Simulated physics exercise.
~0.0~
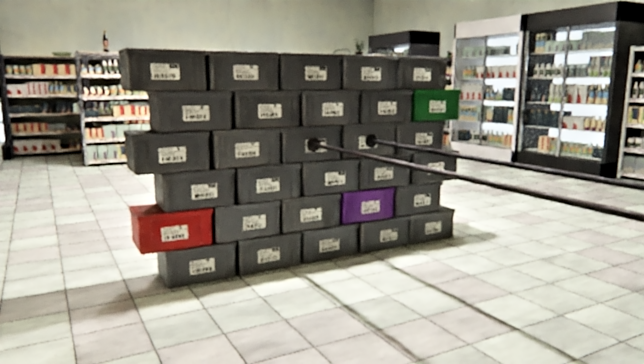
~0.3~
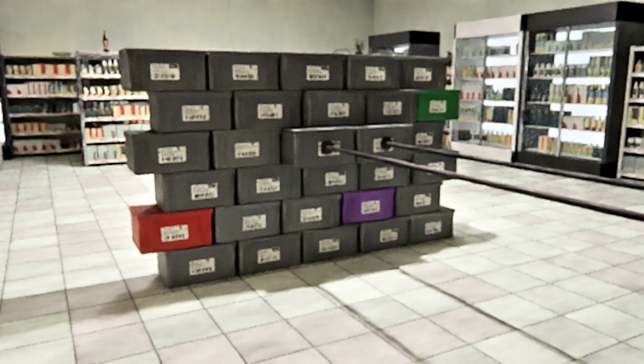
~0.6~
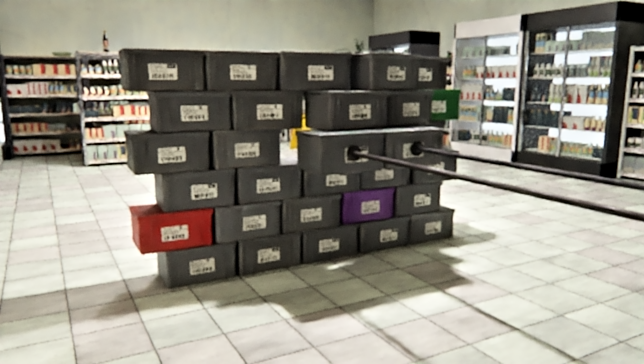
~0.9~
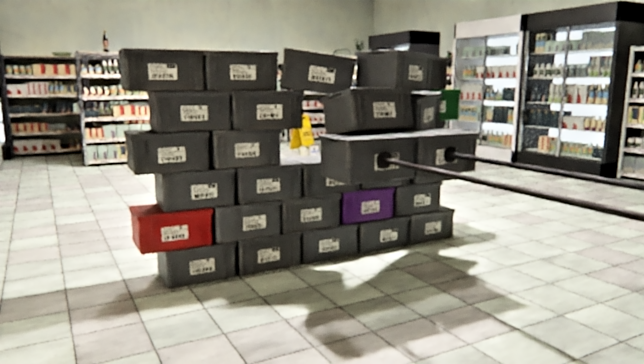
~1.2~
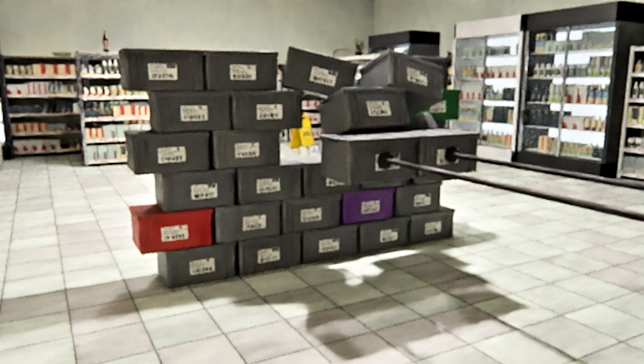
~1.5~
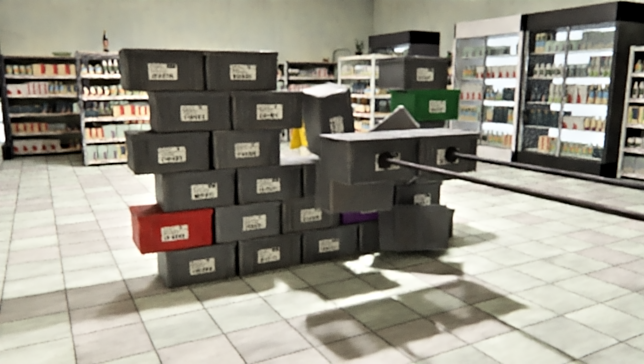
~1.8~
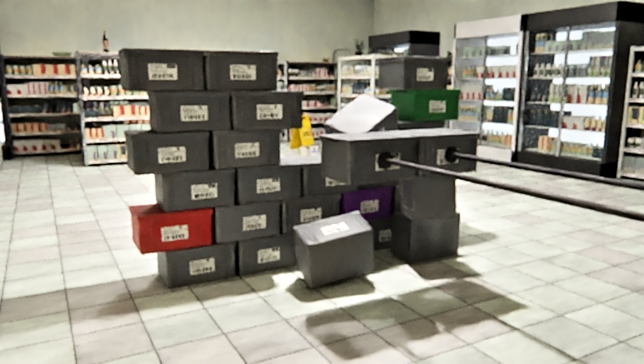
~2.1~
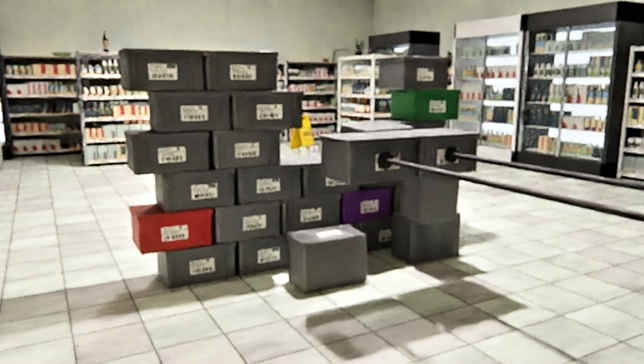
In a shop, rods pull two dark totes from a stacked wall and several others tumble.
